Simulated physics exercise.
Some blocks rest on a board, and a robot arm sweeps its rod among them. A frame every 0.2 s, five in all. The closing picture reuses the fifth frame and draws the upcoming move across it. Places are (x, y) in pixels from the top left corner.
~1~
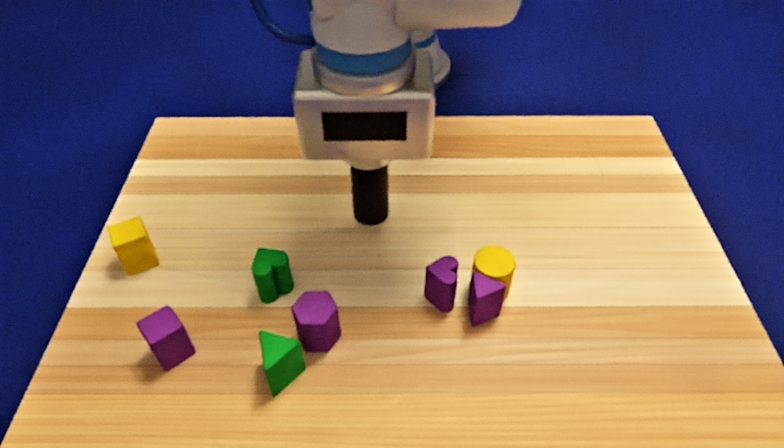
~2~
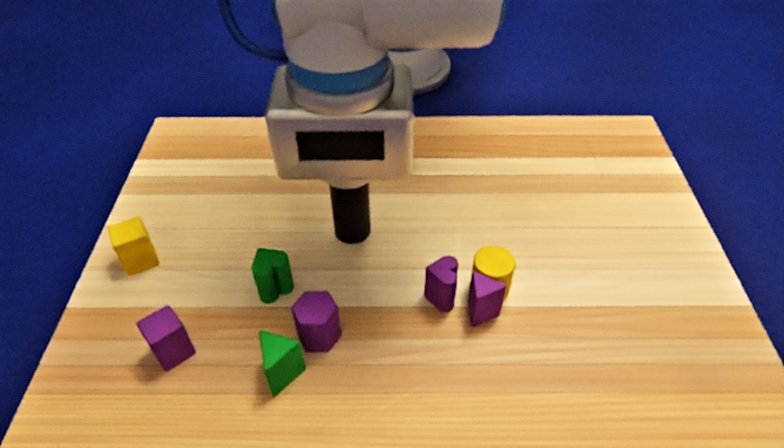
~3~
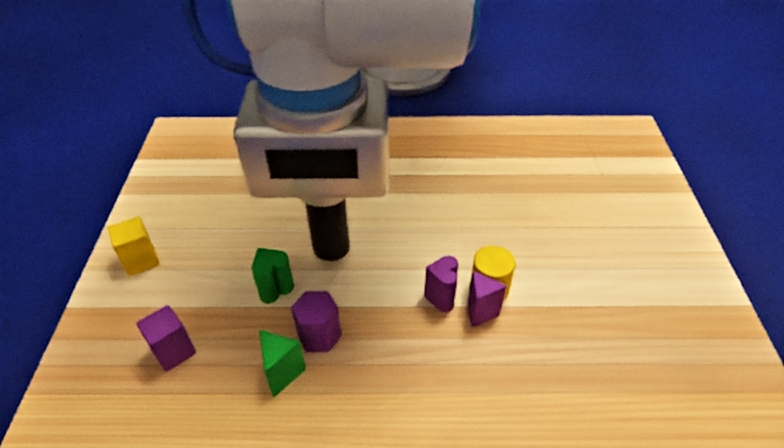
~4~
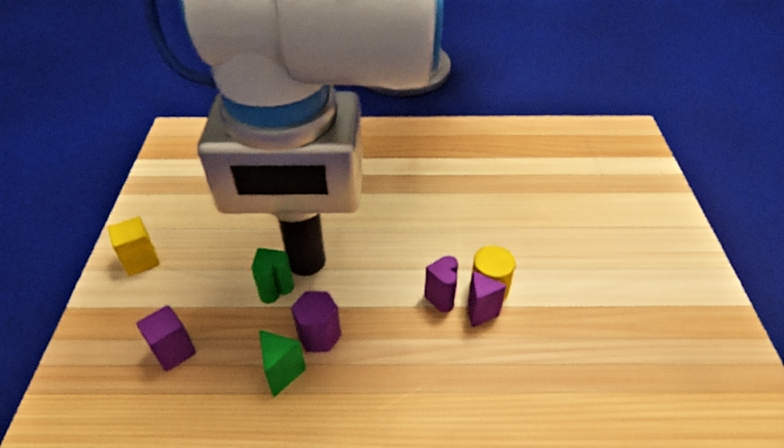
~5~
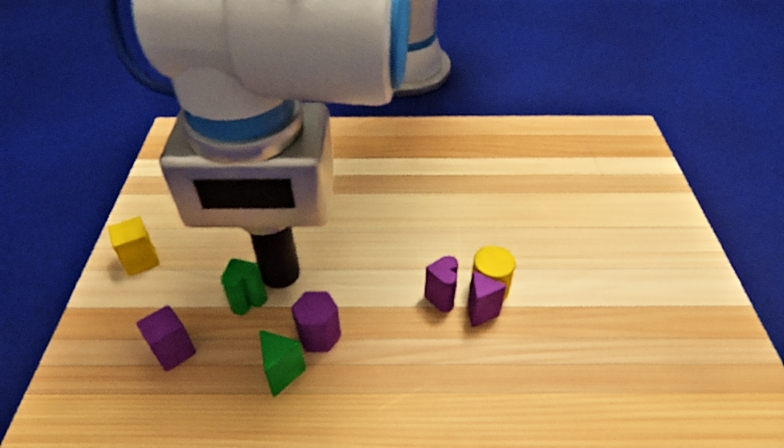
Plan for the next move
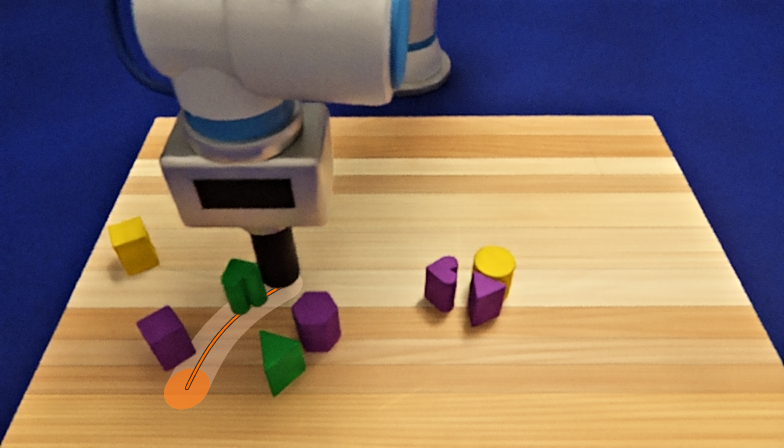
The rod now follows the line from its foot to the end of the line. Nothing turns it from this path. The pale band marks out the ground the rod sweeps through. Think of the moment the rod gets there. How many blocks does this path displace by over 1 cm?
Two blocks.
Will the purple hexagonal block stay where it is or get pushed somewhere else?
If the rod follows that path, the purple hexagonal block stays in its place.
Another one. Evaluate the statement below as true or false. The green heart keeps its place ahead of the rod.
That claim is false.
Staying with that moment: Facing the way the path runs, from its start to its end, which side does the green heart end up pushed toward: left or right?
It is pushed towards the right-hand side.
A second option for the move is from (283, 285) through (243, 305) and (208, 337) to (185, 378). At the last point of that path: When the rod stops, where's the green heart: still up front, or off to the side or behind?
Slid off.
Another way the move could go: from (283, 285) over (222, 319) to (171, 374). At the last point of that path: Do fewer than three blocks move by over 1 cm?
Answer: Yes.
The drawn path runs from (283, 285) over (245, 310) and (212, 344) to (187, 388).
What follows on the original path. One third of the way, rod at (241, 299); green heart at (196, 286), turned 45° clockwise.
Two thirds of the way, rod at (206, 334); purple square at (152, 326); green heart at (177, 293), turned 95° clockwise.
At the end, rod at (181, 378); purple square at (142, 335), turned 45° clockwise; green heart at (177, 293), turned 95° clockwise; purple hexagonal block not moved.
